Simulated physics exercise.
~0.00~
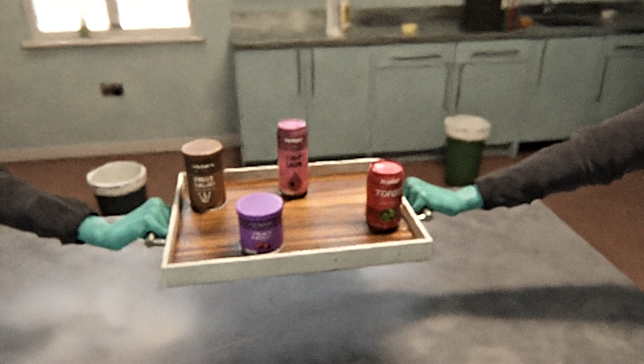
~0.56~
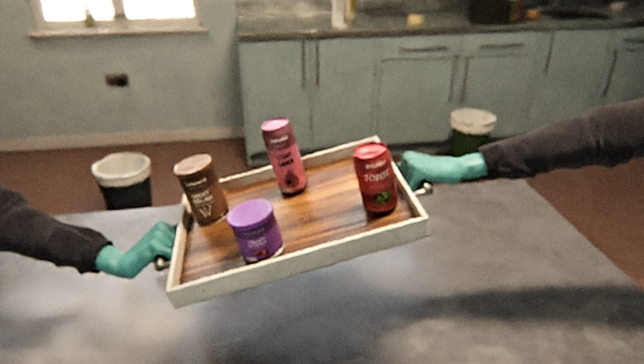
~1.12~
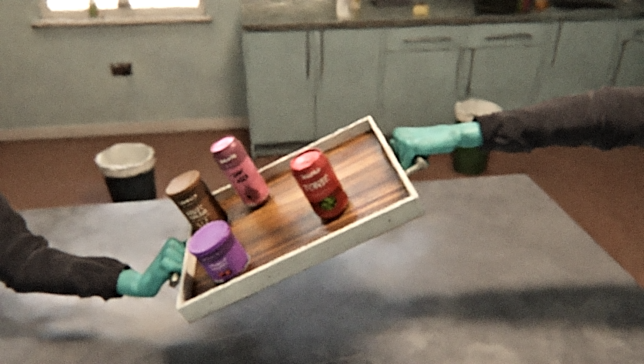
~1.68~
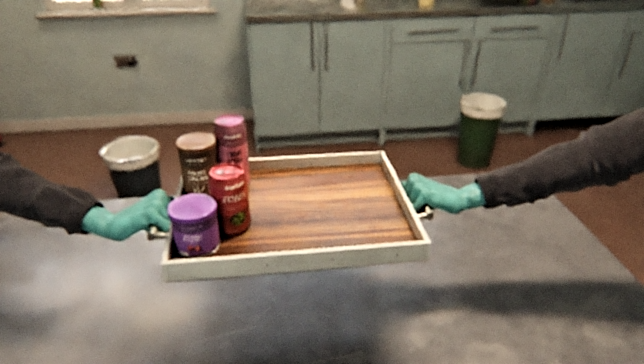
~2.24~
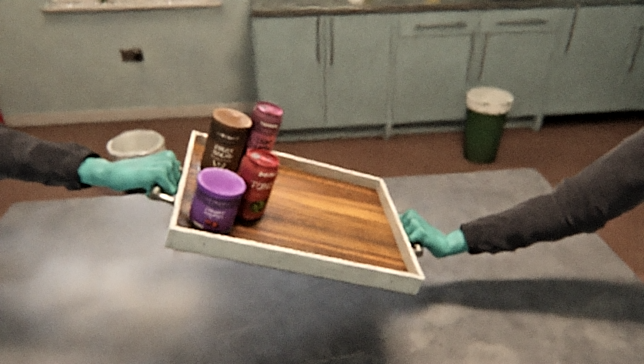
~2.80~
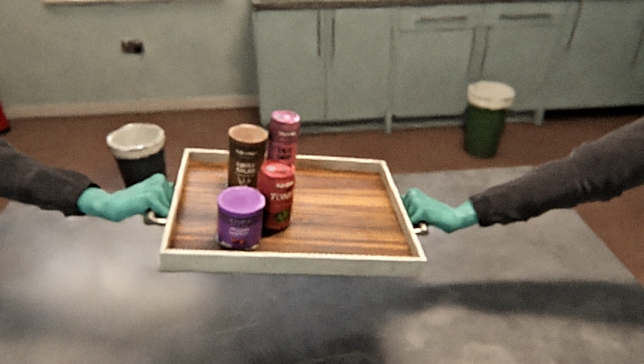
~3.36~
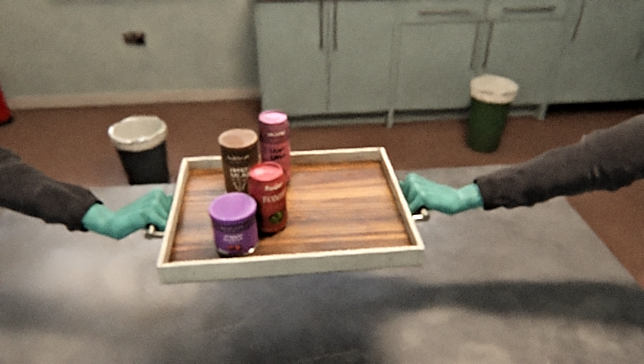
Two green-gloved hands hold a wooden tray with a white rim above a grey table, seen from the front in a kitchen with pale green cabinets and bins behind. A purple tin sits at the front, a brown tin at left, a pink can at the back and a red can at right. The tray tips steeply down to the left, and the containers slide until they bunch at that end. It levels, then dips to the right, and they stay grouped, shifting slightly rightward. Finally the tray levels again, with all four upright and clustered left of centre.
